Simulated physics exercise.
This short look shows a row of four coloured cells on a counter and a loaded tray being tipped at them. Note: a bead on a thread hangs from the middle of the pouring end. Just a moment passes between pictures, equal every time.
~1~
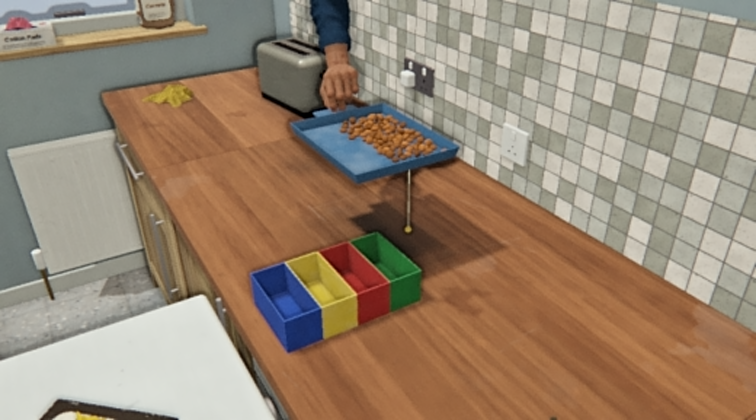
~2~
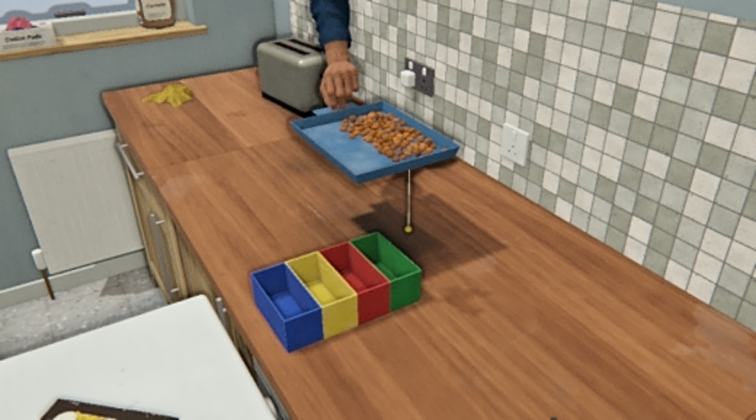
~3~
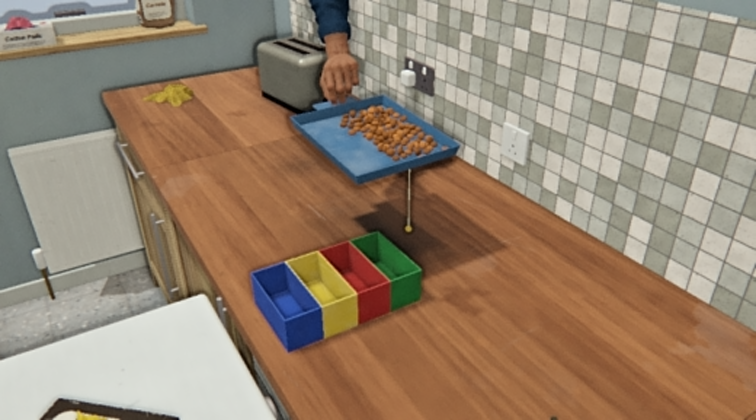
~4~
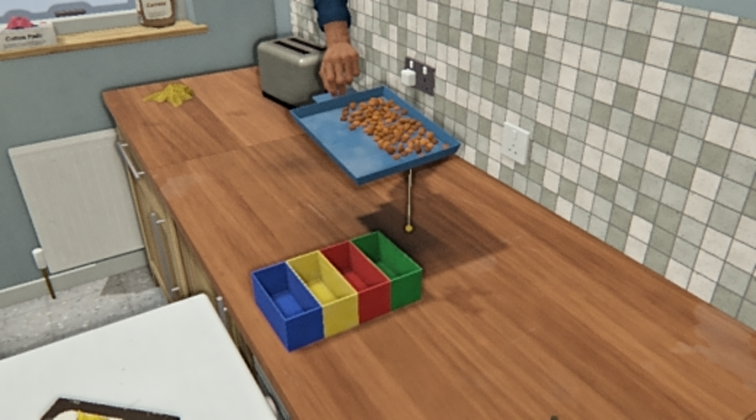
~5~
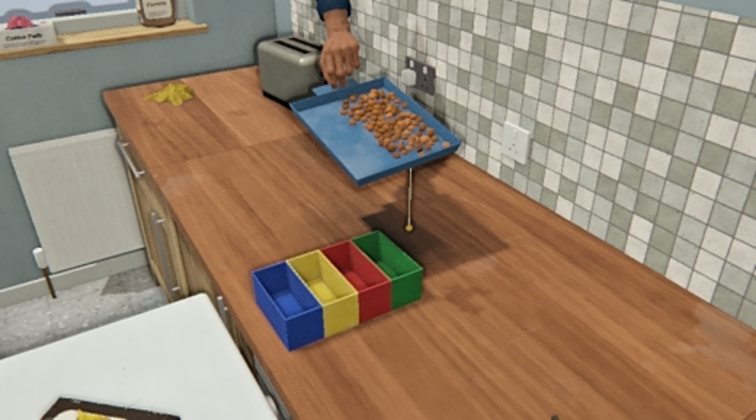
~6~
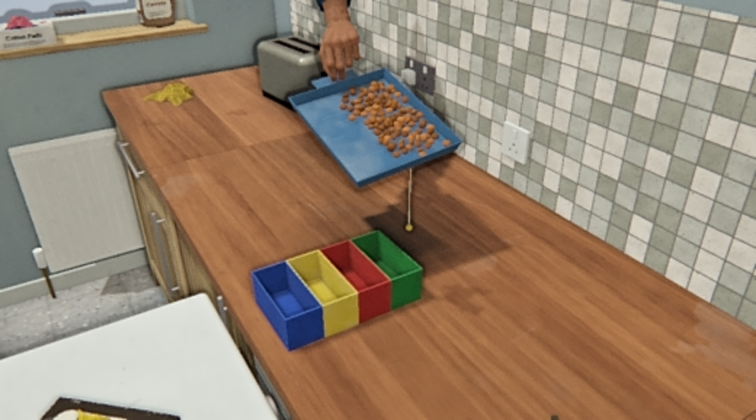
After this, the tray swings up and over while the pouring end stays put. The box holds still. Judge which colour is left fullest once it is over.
Green is left fullest.
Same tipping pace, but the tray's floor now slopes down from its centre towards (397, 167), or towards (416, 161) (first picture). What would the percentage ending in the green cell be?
First case about 20 percent; second case about 0 percent.
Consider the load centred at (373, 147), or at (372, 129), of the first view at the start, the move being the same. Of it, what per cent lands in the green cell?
Some 60 and then some 50 per cent.
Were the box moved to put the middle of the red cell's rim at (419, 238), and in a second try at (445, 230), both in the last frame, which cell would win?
That blue cell; the blue one.
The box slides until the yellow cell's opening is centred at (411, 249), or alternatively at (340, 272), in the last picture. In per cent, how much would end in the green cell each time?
Close to 0 in a hundred first, close to 20 in a hundred second.
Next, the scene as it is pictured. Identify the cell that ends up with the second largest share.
The one in second place is that red cell.
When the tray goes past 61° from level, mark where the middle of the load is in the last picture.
Near the pixel (383, 168).
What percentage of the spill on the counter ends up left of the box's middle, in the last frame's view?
Close to 10 per cent.
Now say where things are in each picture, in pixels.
In the first frame, corners of the pouring end (357, 173) and (456, 146), level; middle of the load (391, 136), bits of cat kibble; bead on its thread (408, 229); blue cell (304, 327); yellow cell (340, 314); red cell (373, 301); green cell (405, 288).
In the second frame, corners of the pouring end (358, 173) and (456, 146), level; middle of the load (391, 135).
In the third frame, corners of the pouring end (358, 174) and (456, 144), tipped barely, lowest at the left corner; middle of the load (391, 132).
In the fourth frame, corners of the pouring end (358, 175) and (457, 143), tipped a little, lowest at the left corner; middle of the load (392, 127).
In the fifth frame, corners of the pouring end (359, 177) and (458, 141), tipped a little, lowest at the left corner; middle of the load (392, 122).
In the sixth frame, corners of the pouring end (359, 179) and (458, 140), tipped clearly, lowest at the left corner; middle of the load (392, 117); blue cell (305, 326); yellow cell (341, 312); red cell (374, 299); green cell (406, 287).
Just after the last frame, tray tipped steeply; almost all on the tray; about a tenth falling or outside the box.
A moment on, tray tipped right over; roughly a quarter on the tray; roughly a third in the green cell; roughly a quarter in the red cell; roughly a quarter falling or outside the box.
Further on, tray tipped past a quarter turn; roughly half in the green cell; roughly a third in the red cell; about a tenth falling or outside the box.
When it is over, tray tipped past a quarter turn; roughly half in the green cell; roughly a third in the red cell; not one in the blue cell; not one in the yellow cell; about a tenth outside the box.
